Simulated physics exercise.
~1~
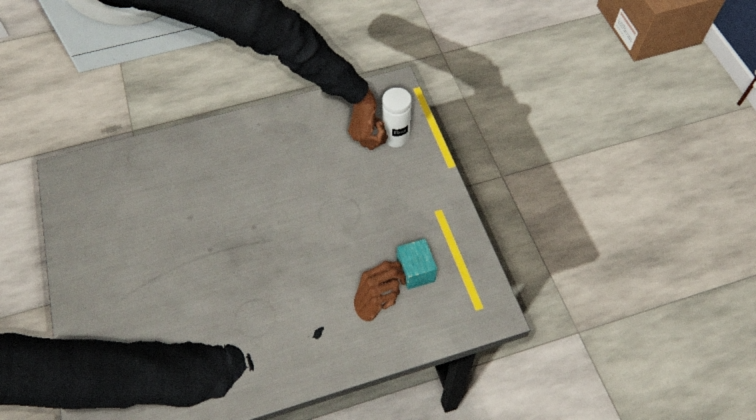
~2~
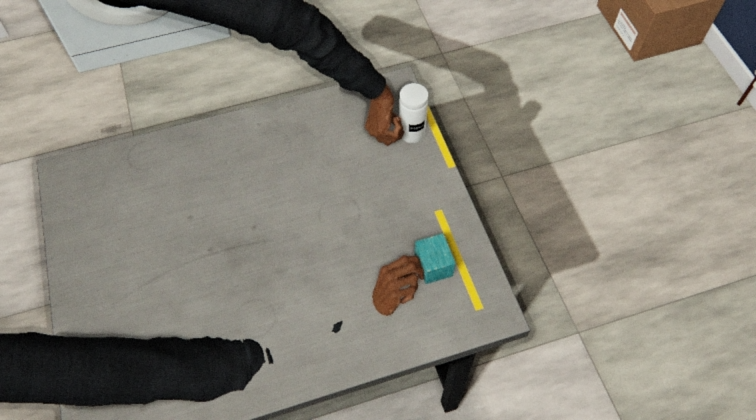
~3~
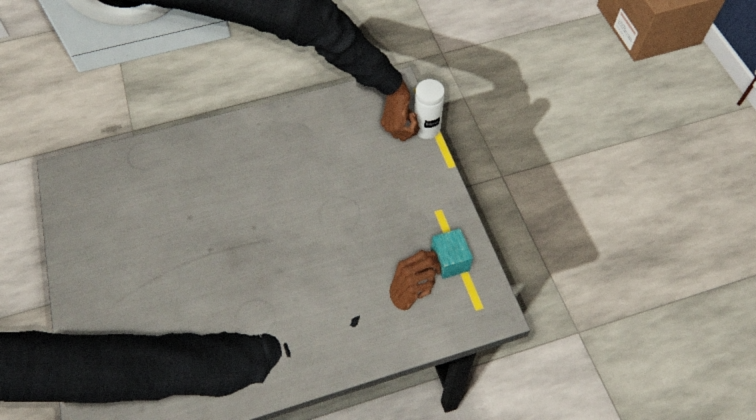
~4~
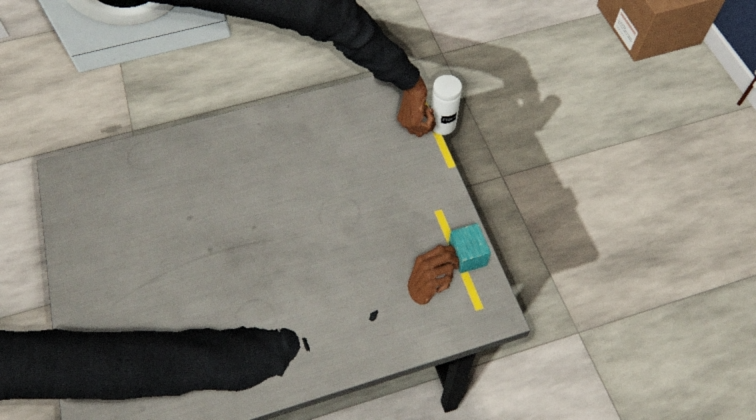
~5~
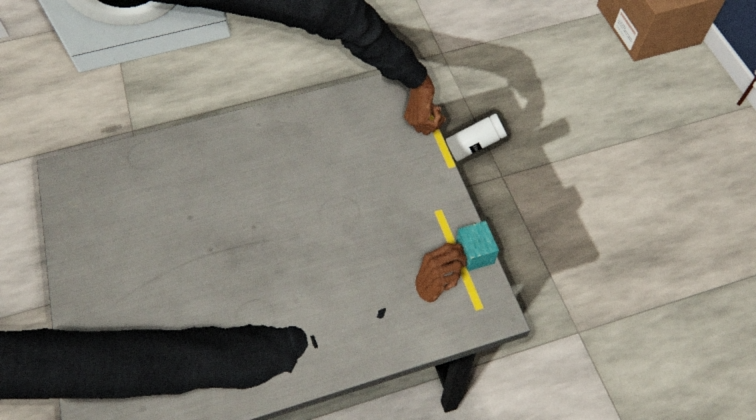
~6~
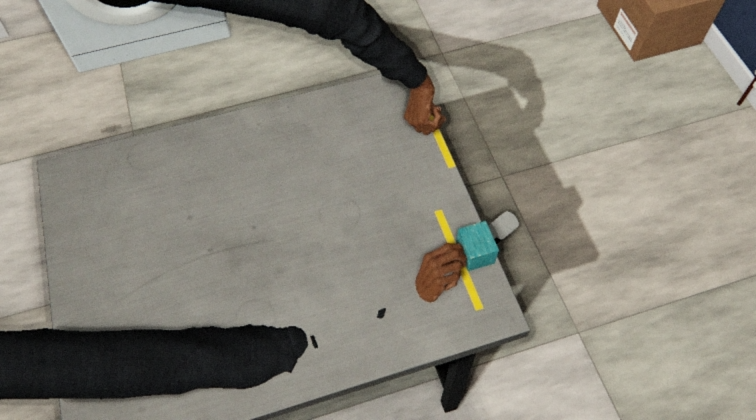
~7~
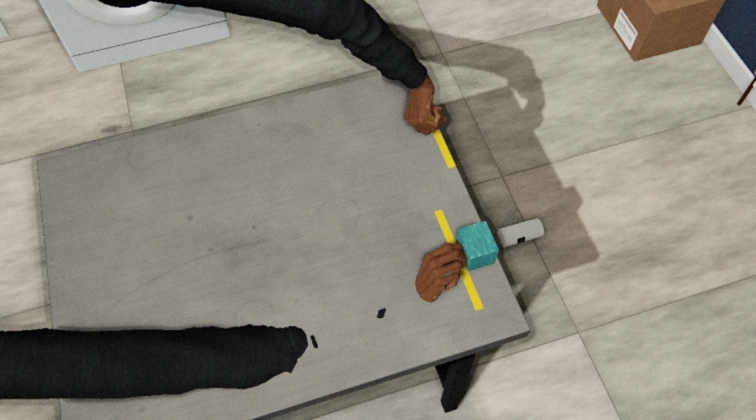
Two hands slowly push a white jar and turquoise block rightward, and only the jar falls.
